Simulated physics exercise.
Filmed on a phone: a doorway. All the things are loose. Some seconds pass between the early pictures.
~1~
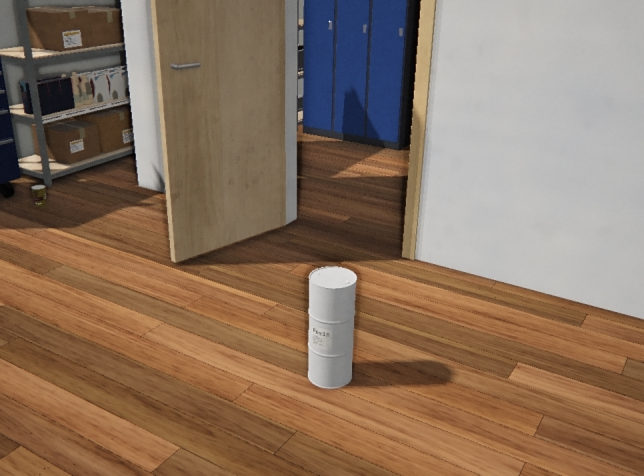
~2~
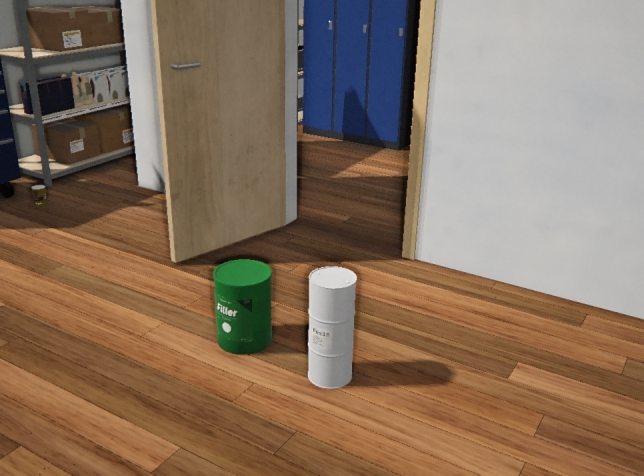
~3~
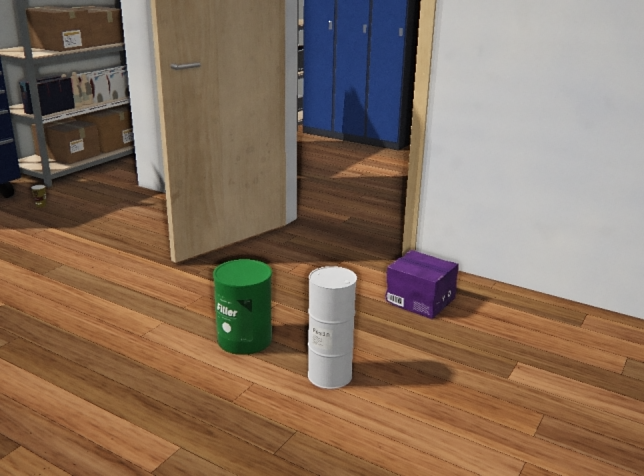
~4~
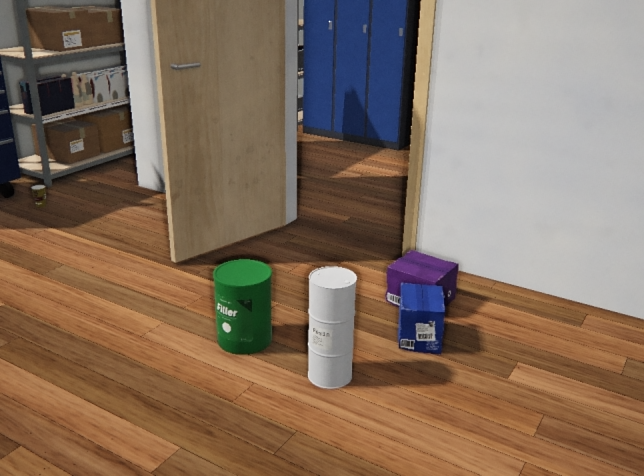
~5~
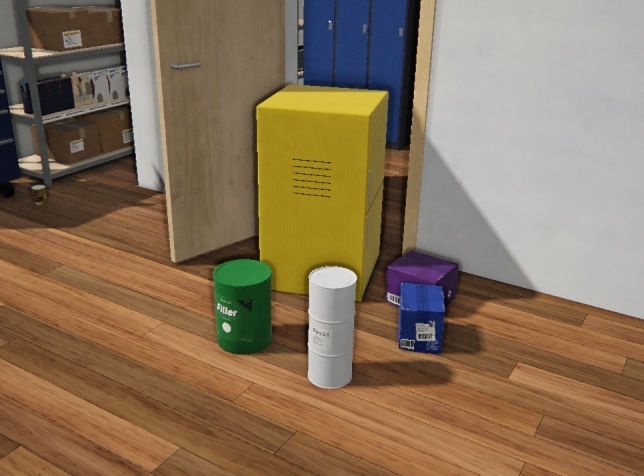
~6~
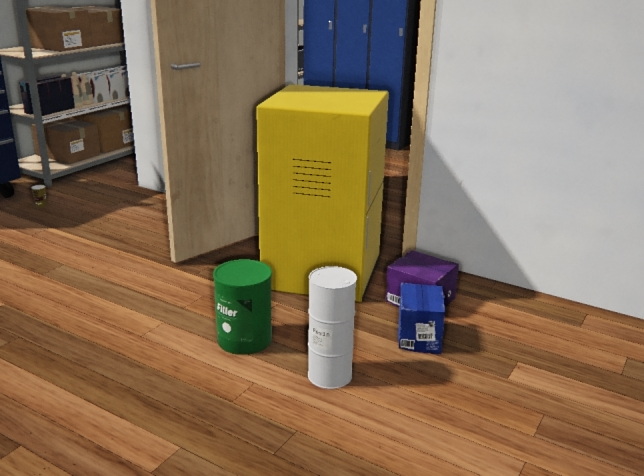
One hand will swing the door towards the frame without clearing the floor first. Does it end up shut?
Here the door stops short.
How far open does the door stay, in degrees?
Some 65° open.
Then, 0.50 s after the last picture, door 94° open.
Then, 0.80 s after the last picture, door 80° open.
Then, 1.00 s after the last picture, door 70° open.
At rest, door 65° open; all 5 in place. Seen from the same camera at the end, yellow appliance near (324, 190).
